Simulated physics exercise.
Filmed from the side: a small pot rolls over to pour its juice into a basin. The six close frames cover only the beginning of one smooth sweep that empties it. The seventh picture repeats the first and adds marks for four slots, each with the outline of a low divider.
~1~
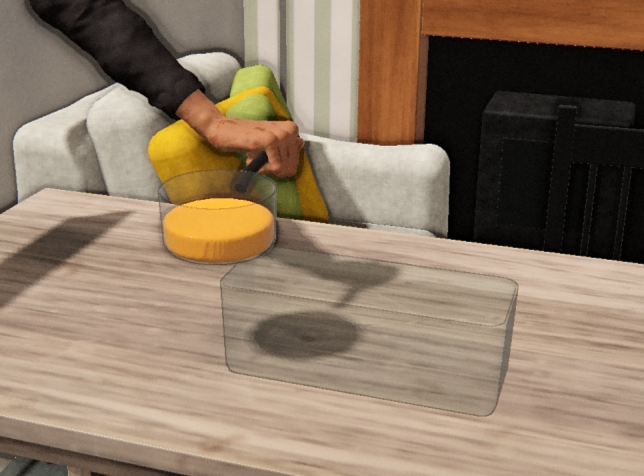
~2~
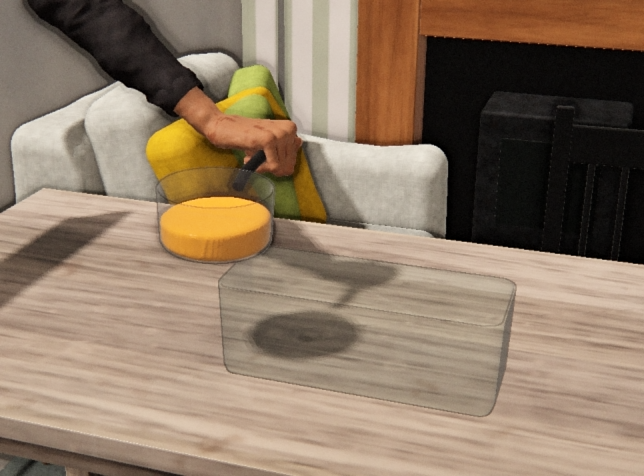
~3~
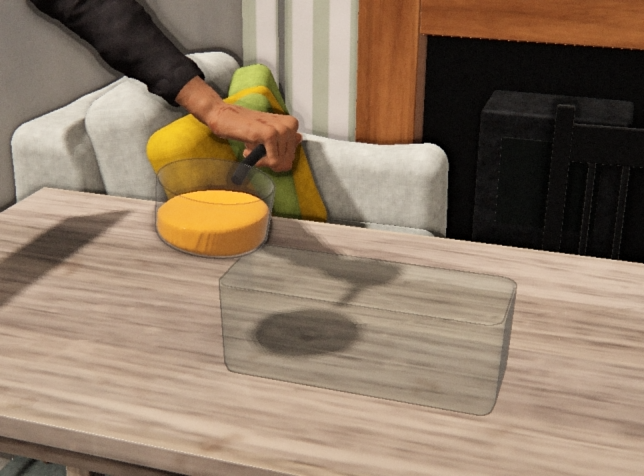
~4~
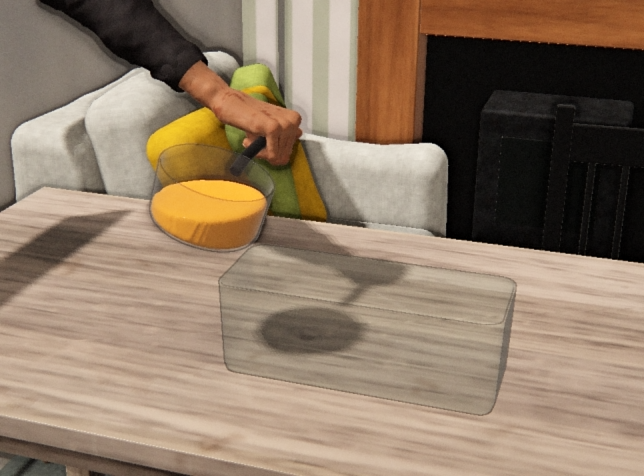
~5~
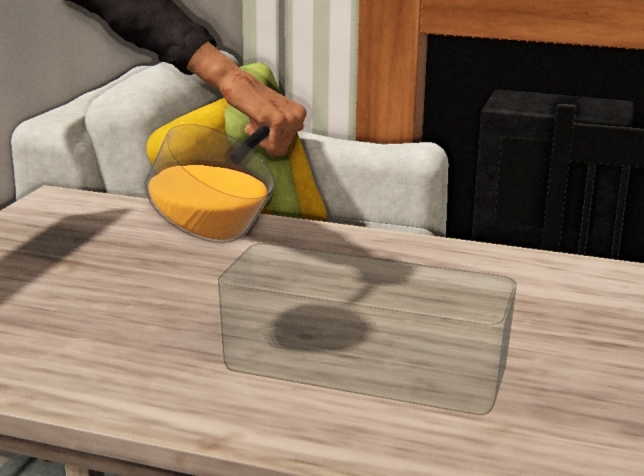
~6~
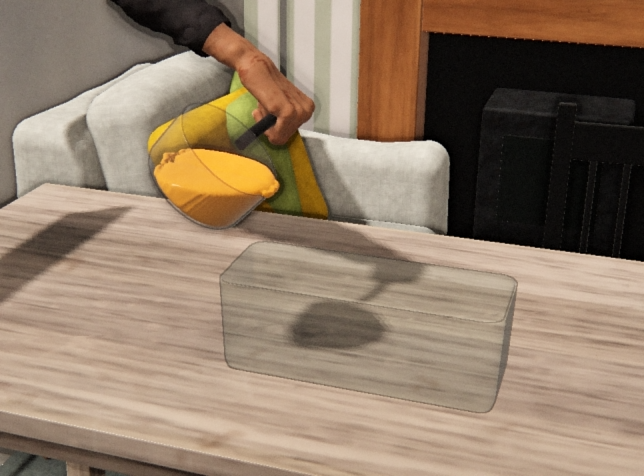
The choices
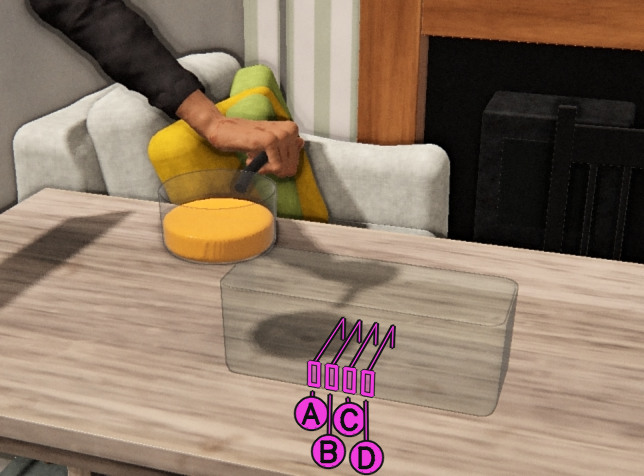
To begin with, a hand holds a clear pot of orange juice upright above a wooden table, behind an empty see-through basin. The hand then tilts the pot gradually to the right, and the juice shifts inside it. By the end, the pot leans steeply and juice bulges just over its lip.
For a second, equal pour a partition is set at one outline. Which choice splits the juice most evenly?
B works best here.
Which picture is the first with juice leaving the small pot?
Picture 6.
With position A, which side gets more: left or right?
More ends on the right.
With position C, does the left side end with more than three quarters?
Yes, it does.
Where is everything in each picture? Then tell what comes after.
Upright, lip at (271, 194); basin from (227, 367) to (496, 414); nothing has left yet.
Upright, lip at (269, 194); nothing has left yet.
Tipped about 8°, lip at (269, 193); nothing has left yet.
Tipped about 17°, lip at (269, 193); nothing has left yet.
Tipped about 29°, lip at (269, 192); nothing has left yet.
Tipped about 43°, lip at (270, 190); juice is over the lip, down to (270, 190).
On the marked copy, A at (312, 392); B at (330, 395); C at (347, 398); D at (365, 401).
With A, about 12 % ends left of the wall and 88 % right of it.
With B, about 44 % ends left of the wall and 55 % right of it.
With C, about 85 % ends left of the wall and 14 % right of it.
With D, about 87 % ends left of the wall and 12 % right of it.
